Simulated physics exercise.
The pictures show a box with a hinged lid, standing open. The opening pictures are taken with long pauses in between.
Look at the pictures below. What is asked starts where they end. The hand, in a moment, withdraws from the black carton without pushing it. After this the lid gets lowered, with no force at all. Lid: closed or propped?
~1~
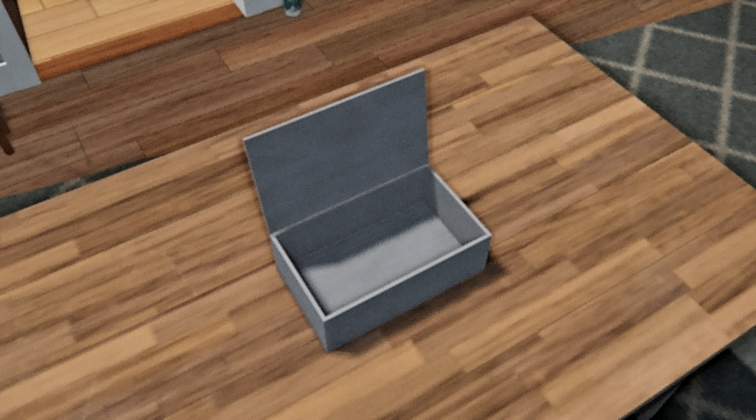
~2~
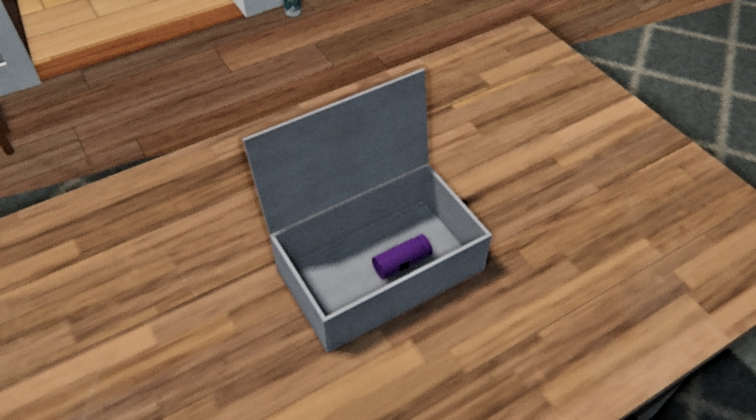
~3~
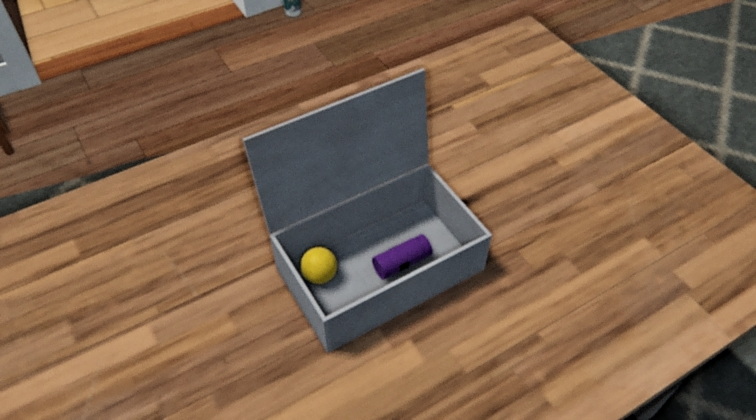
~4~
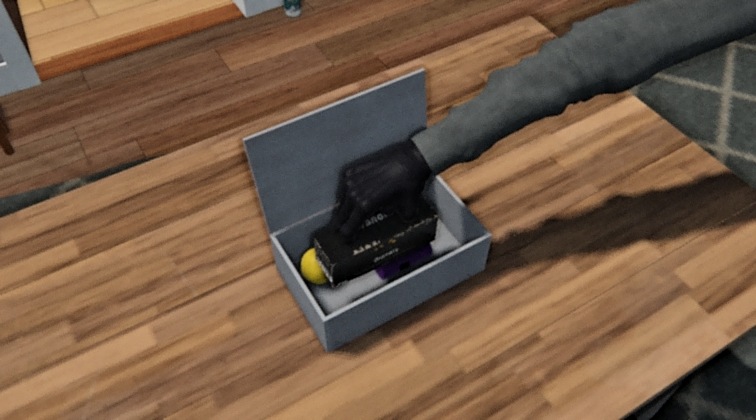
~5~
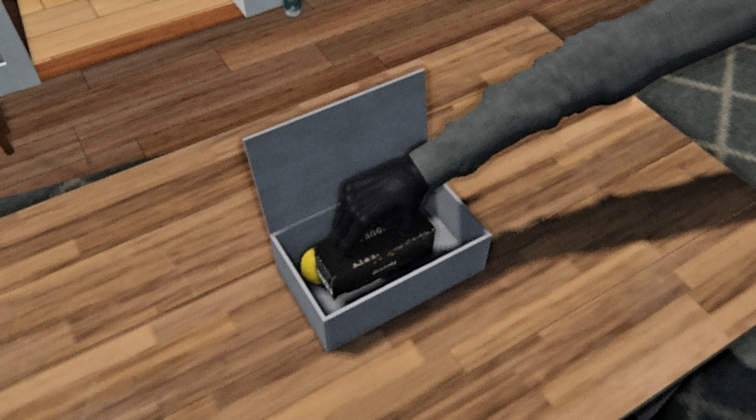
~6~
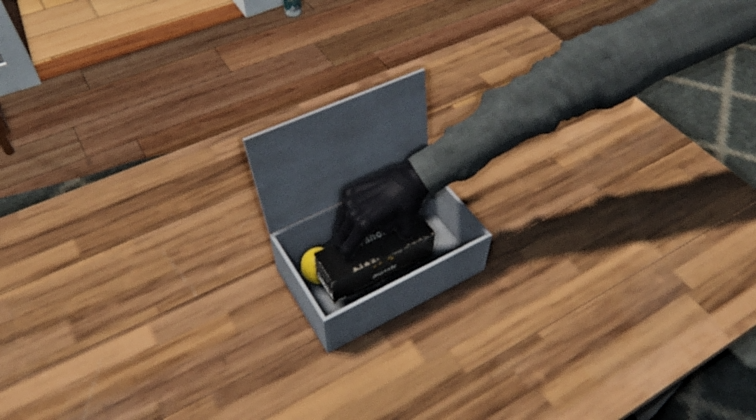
Drops home.
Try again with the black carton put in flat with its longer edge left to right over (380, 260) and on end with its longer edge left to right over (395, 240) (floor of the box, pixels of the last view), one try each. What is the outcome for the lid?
First, it comes fully down; second, it gets propped open.
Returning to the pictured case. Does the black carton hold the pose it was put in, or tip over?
As it turns out, the black carton changes its angle.
Then, 0.30 s on from there, black carton on its side near (378, 286); purple shaker shifted about its own width; yellow lemon shifted a little.
Then, 1.20 s on from there, lid 80° above the rim; black carton on its side near (378, 286); purple shaker shifted well along.
Then, 1.80 s on from there, lid 45° above the rim; black carton on its side near (378, 286); purple shaker shifted about its own width.
Then, 2.20 s on from there, lid 15° above the rim; black carton on its side near (378, 286); purple shaker shifted about its own width.
In the end, lid shut; toppled in the box, black carton; moved from the start, purple shaker; yellow lemon unmoved. At the end, from the last picture's camera, black carton near (378, 286).
